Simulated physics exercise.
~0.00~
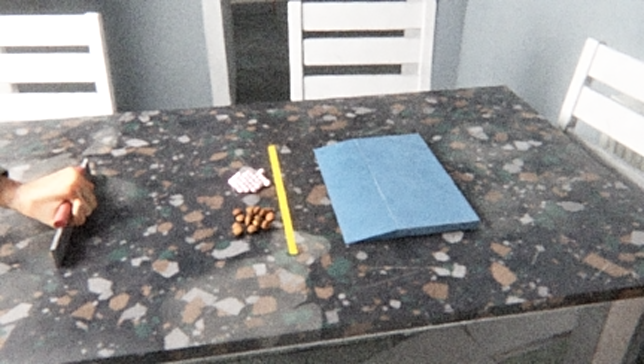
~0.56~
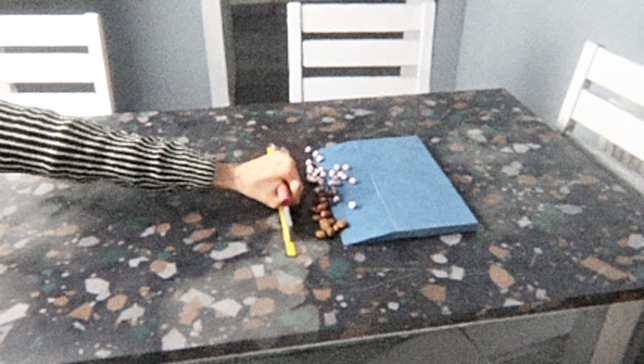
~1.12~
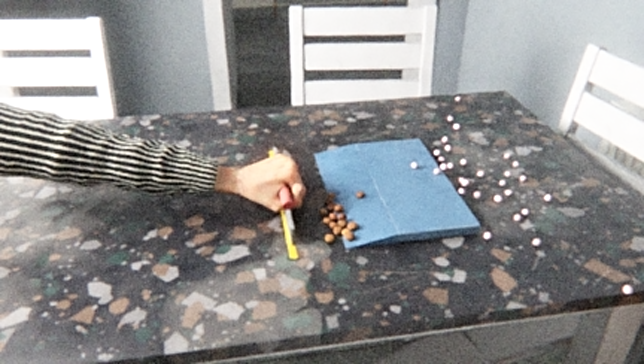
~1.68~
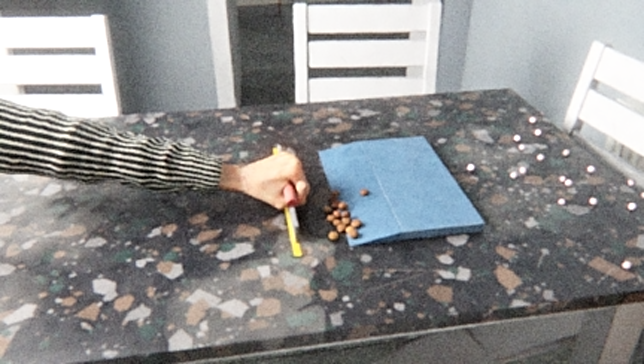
A hand in a striped sleeve pushed a dark scraper right to a strip of yellow tape, shoving small pale pieces and brown lumps toward a blue ramp; the pale ones scattered over it and far across the table, while the brown ones stopped around its near edge.
